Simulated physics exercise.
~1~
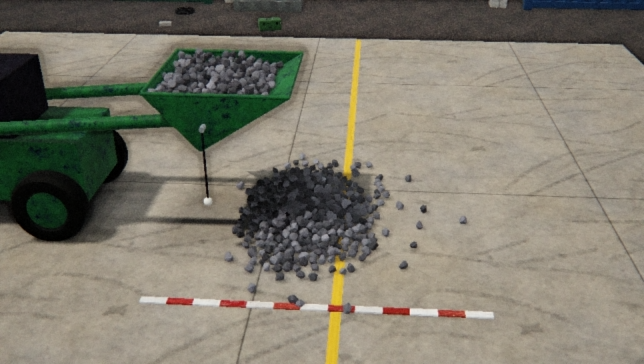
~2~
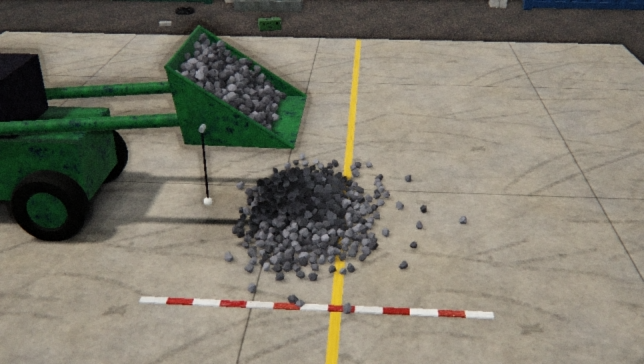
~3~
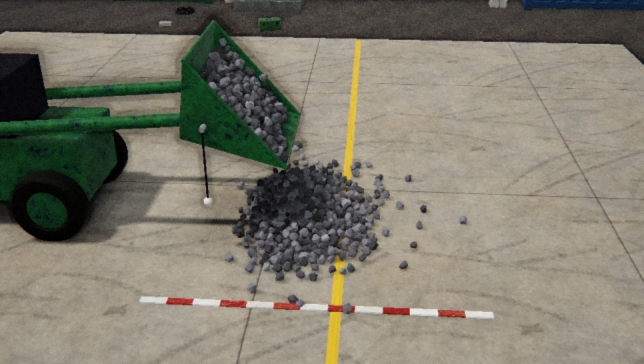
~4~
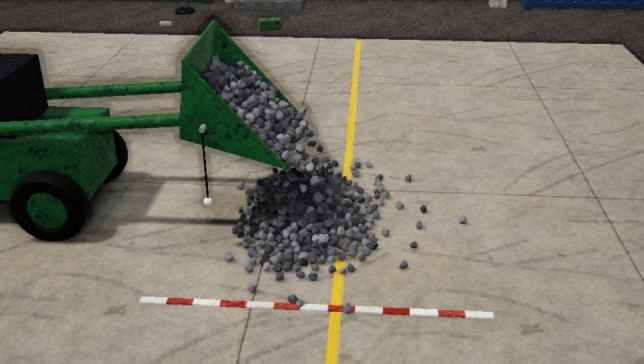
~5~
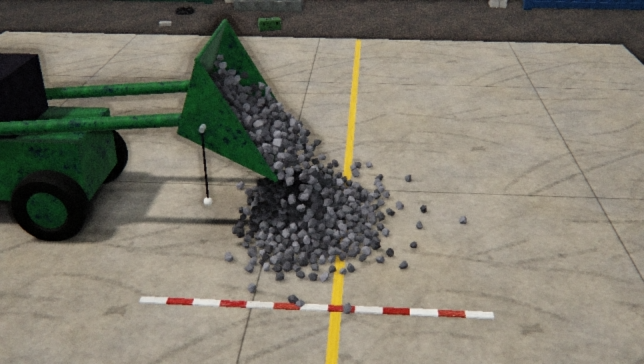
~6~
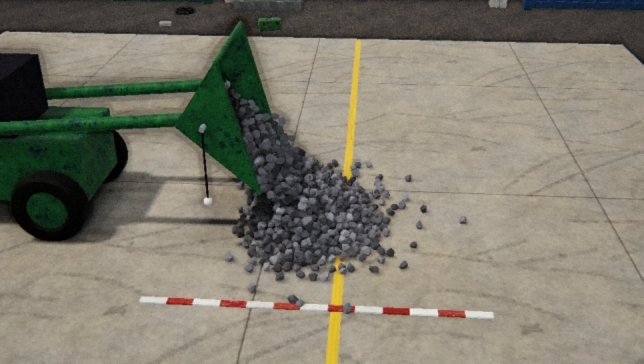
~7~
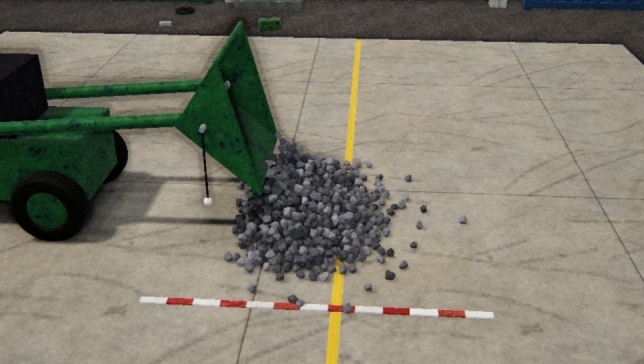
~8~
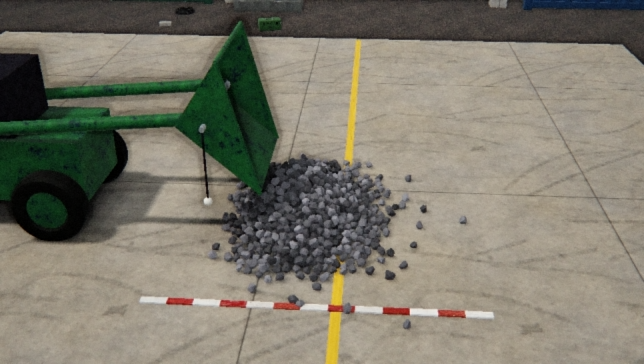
On a pale concrete yard seen from above and to one side, a green wheeled machine stands at the left, holding out a bucket full of grey stones. Beneath and just right of the bucket lies a loose heap of similar stones, spreading over a yellow line, with a red and white striped bar in front. The bucket tips forward to the right, its load staying in at first. Then stones slide over the lip onto the heap as it tips steeper. The bucket ends empty and still above a fuller mound, most of it left of the line.
